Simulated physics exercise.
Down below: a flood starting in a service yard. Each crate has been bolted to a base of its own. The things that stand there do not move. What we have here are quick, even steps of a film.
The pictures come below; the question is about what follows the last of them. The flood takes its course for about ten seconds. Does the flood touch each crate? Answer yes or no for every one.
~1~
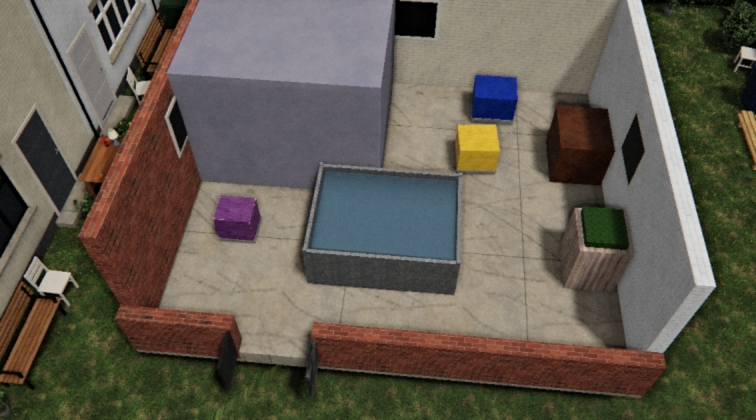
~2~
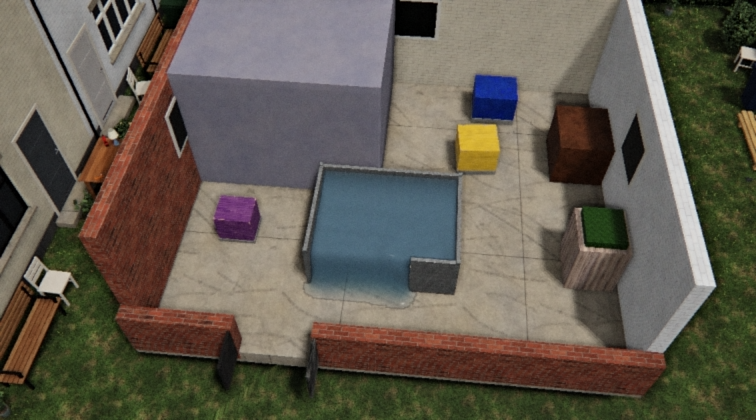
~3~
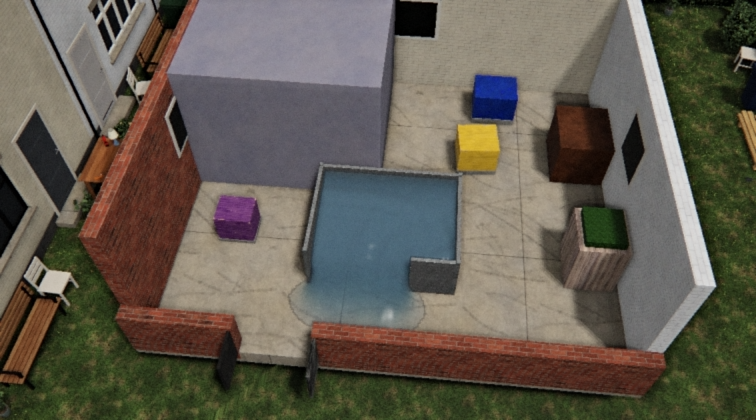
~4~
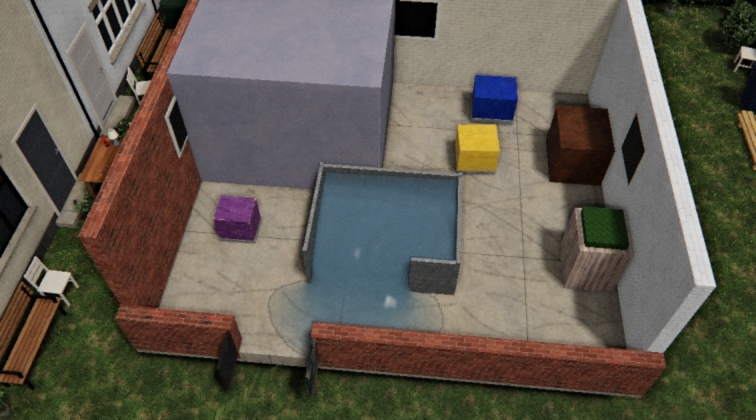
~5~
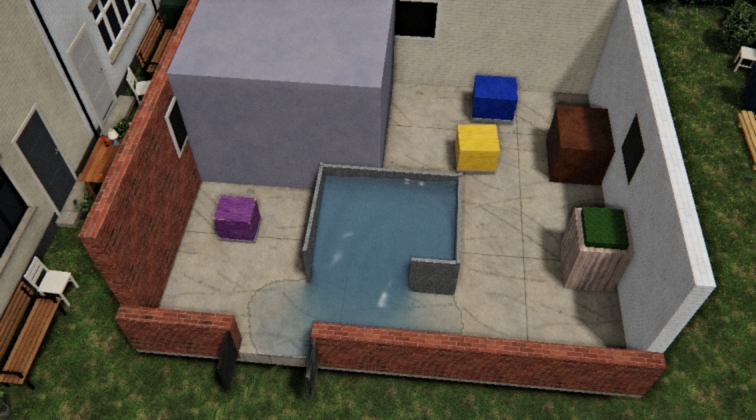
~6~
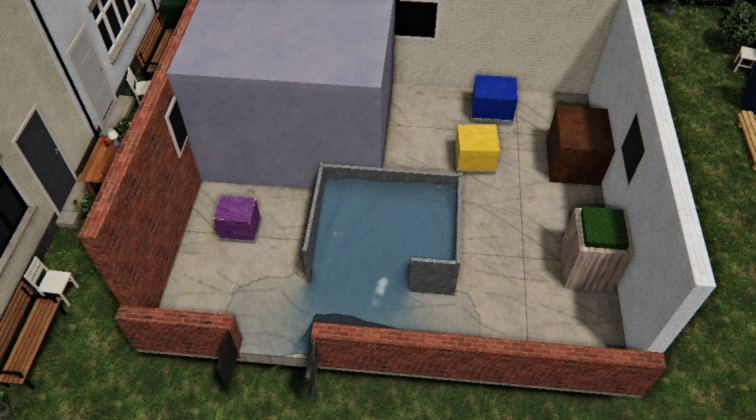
Blue crate: No; yellow crate: Yes; purple crate: Yes.
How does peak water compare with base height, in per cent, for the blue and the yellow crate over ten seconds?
Roughly 70 percent, then 160 percent.
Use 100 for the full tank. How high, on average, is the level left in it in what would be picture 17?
Some 38 per cent.
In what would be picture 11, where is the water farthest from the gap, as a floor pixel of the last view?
Best guess: Near (608, 370).
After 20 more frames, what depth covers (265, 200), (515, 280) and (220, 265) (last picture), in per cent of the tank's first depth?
First spot roughly 4 %, second 4 %, third 8 %.
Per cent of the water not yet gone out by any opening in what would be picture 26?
Some 80 per cent.
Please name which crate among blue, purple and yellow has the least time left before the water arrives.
That would be the purple crate.
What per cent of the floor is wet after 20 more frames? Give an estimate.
Roughly 55 %.
A moment on, water covers 25 % of the floor; the blue crate not reached, the yellow crate not reached, the purple crate not reached.
Next, water covers 40 % of the floor; the blue crate not reached, the yellow crate not reached, the purple crate not reached.
Then, water covers 55 % of the floor; the blue crate not reached, the yellow crate not reached, the purple crate water round its plinth.
Later, water covers 85 % of the floor; the blue crate water round its plinth, the yellow crate water round its plinth, the purple crate water round its plinth.
In the end, water covers 100 % of the floor; the blue crate stayed above the water, the yellow crate was topped, the purple crate was topped.
